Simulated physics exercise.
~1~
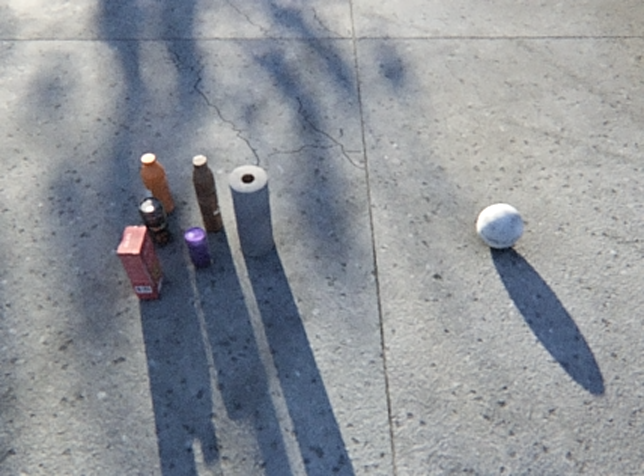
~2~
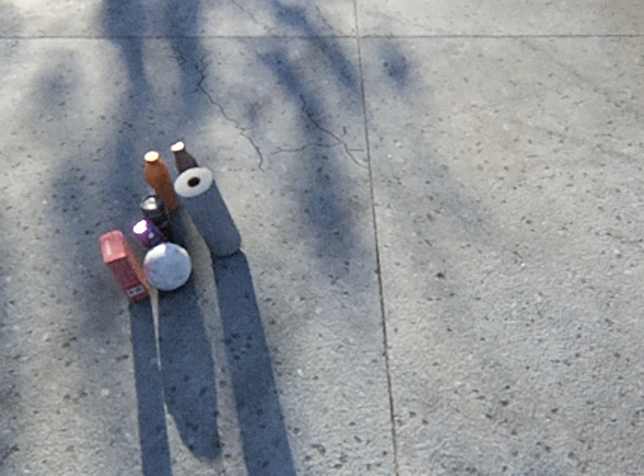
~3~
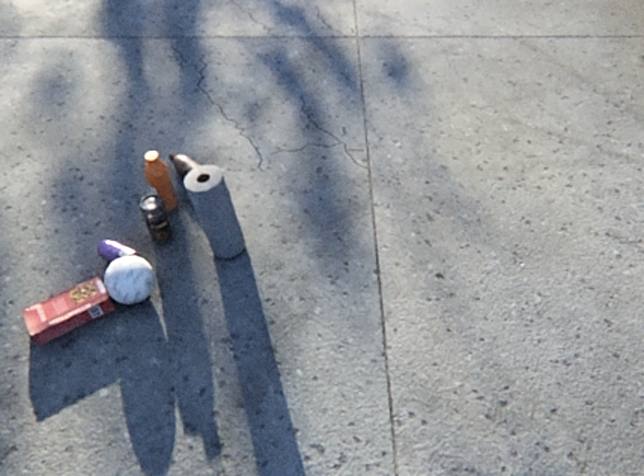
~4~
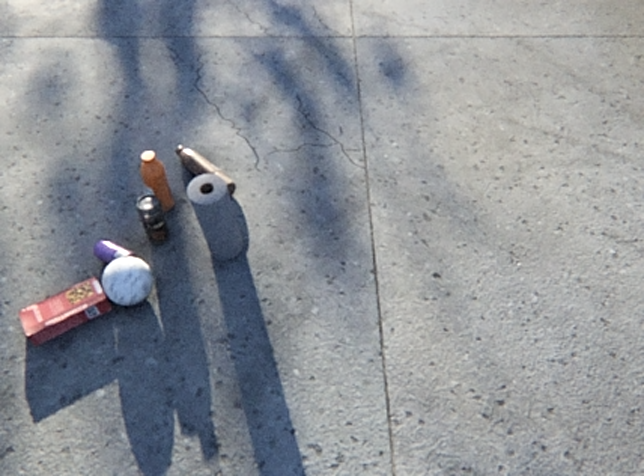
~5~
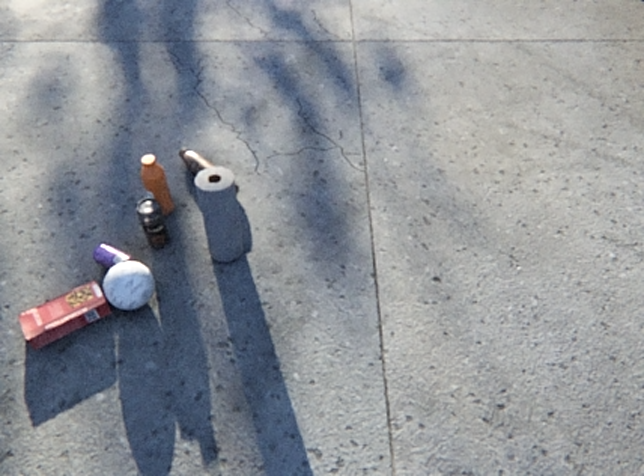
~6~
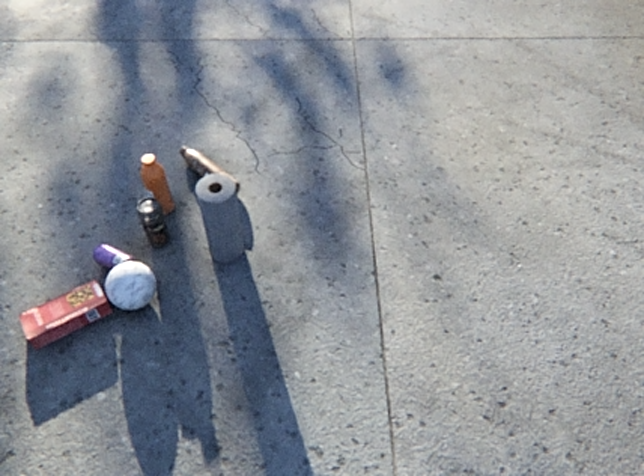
A white ball rolled left across the pavement into a cluster of six upright items, knocking over the red carton, purple can and brown bottle, while the grey roll wobbled but stayed standing, along with the orange bottle and black can.
